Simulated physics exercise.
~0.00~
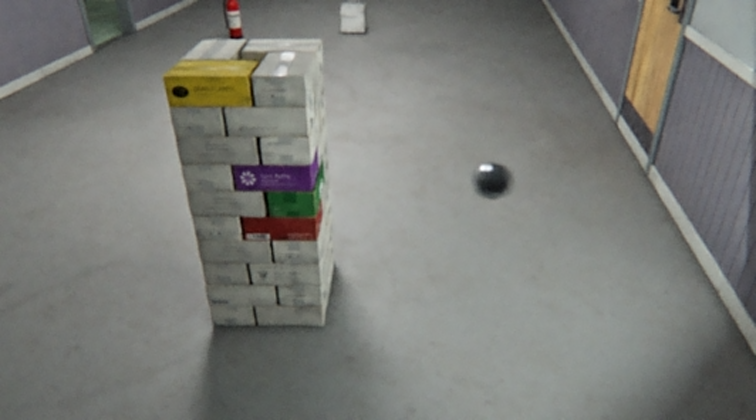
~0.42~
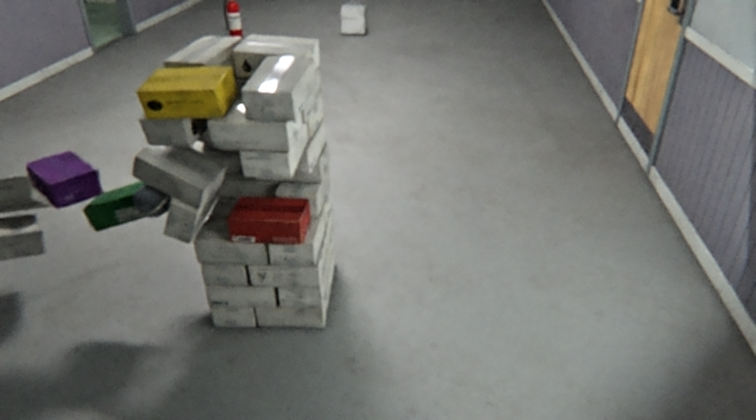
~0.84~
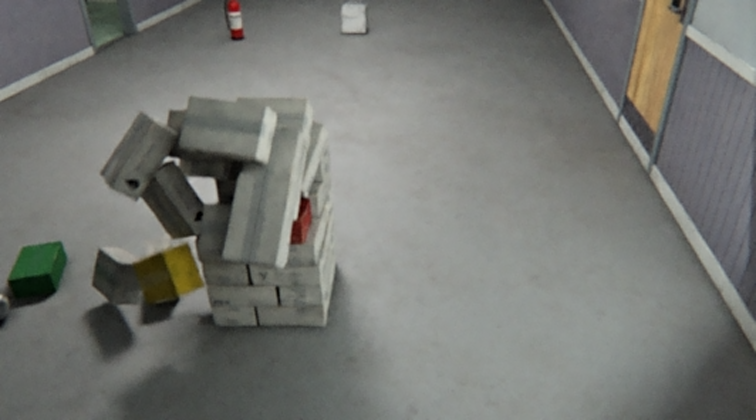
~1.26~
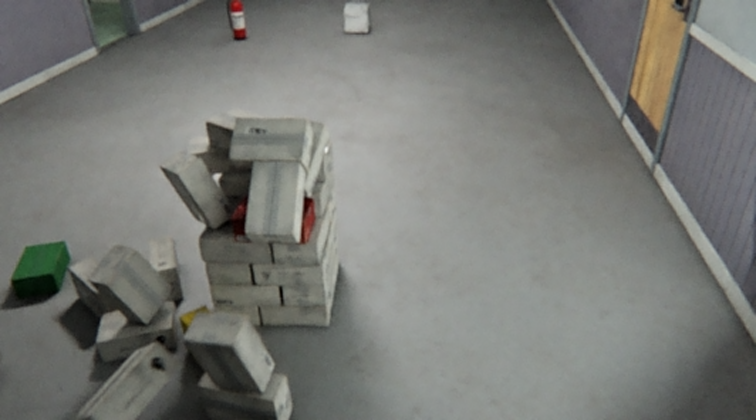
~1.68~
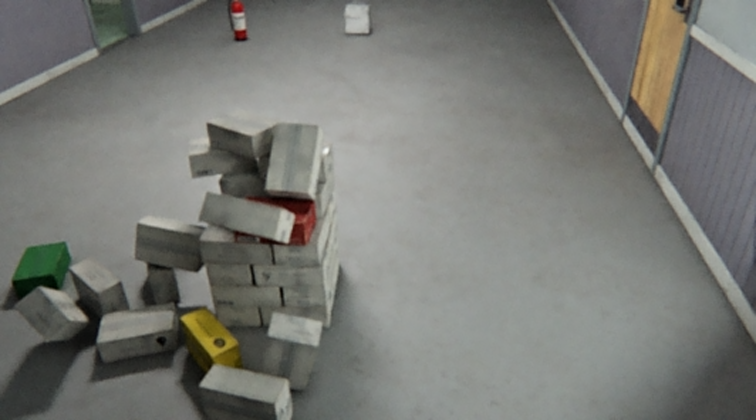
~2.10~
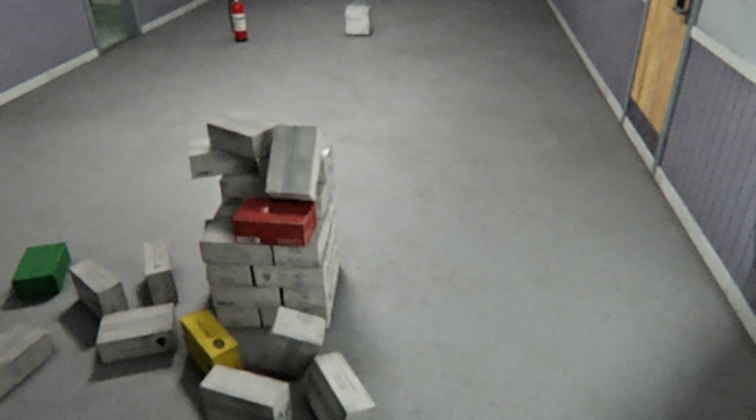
In a grey-floored corridor with purple walls, a tall stack of mostly pale boxes stands left of centre while a dark, shiny ball hangs in the air to its right. The ball flies left and smashes into the middle of the stack, knocking the purple and green boxes out the far side. The upper layers buckle, and the yellow box tumbles down with several pale ones. More boxes topple and slide onto the floor around the base. At the end, the lower part still stands with the red box and a few crooked boxes on top, while the yellow and green ones lie on the floor.
